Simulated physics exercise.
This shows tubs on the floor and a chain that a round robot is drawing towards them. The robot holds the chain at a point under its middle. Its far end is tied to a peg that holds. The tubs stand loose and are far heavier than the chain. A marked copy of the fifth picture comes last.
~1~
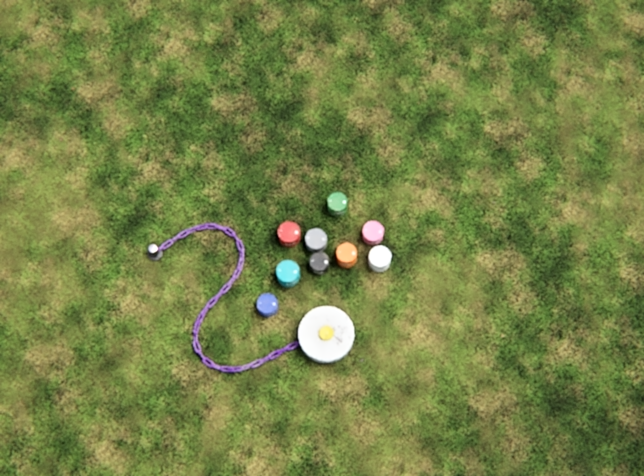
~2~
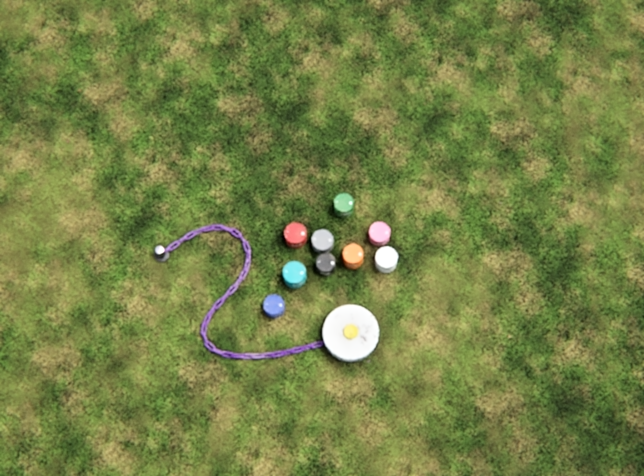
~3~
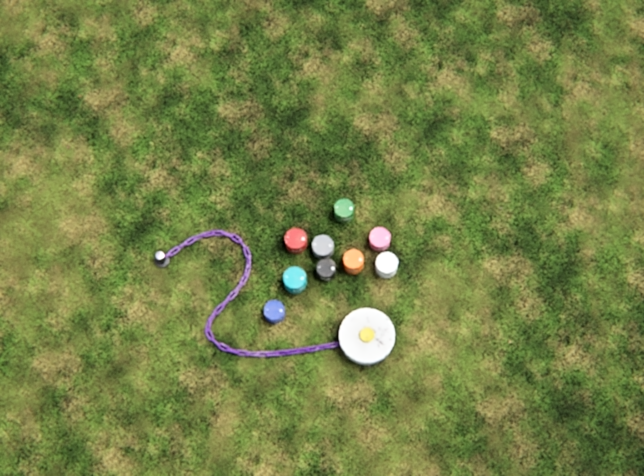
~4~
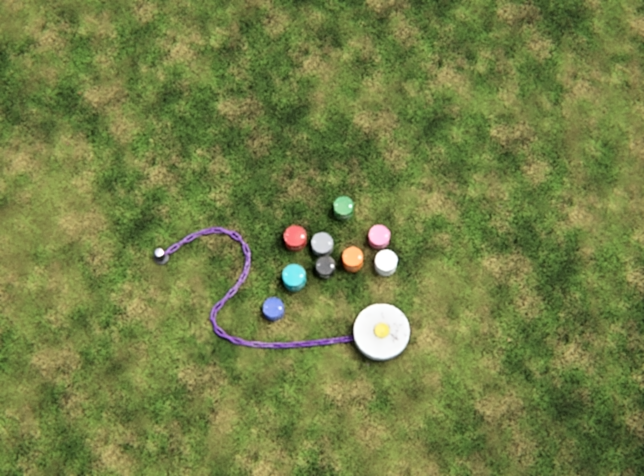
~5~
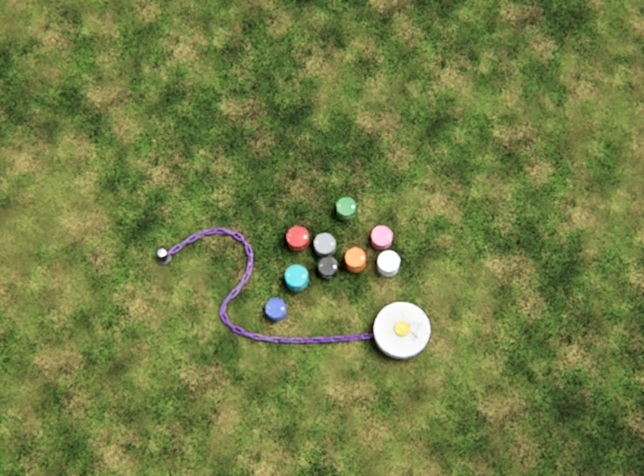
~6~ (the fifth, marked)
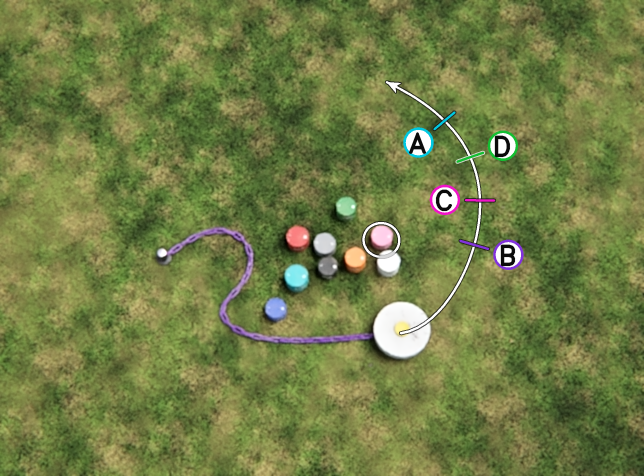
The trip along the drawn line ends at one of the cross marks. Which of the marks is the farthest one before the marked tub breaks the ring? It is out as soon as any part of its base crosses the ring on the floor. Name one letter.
As far as tick C.
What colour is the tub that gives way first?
Blue.
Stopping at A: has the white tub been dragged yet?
By then, yes.
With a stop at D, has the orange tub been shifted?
Yes.
On the marked copy, A at (445, 121); B at (474, 245); C at (480, 200); D at (470, 157); the ring at (381, 240); the route from (401, 333) via (480, 196) to (387, 82).
Following C. Soon after the start, robot (449, 297); pink tub (382, 238).
Later, robot (475, 244); pink tub (382, 238).
In the end, robot (481, 197); blue tub (278, 285); pink tub (382, 238); the pink tub is still in its ring.
As for the rest, A drags the ringed tub to (368, 208); B is safe but short; D drags the ringed tub to (380, 224).
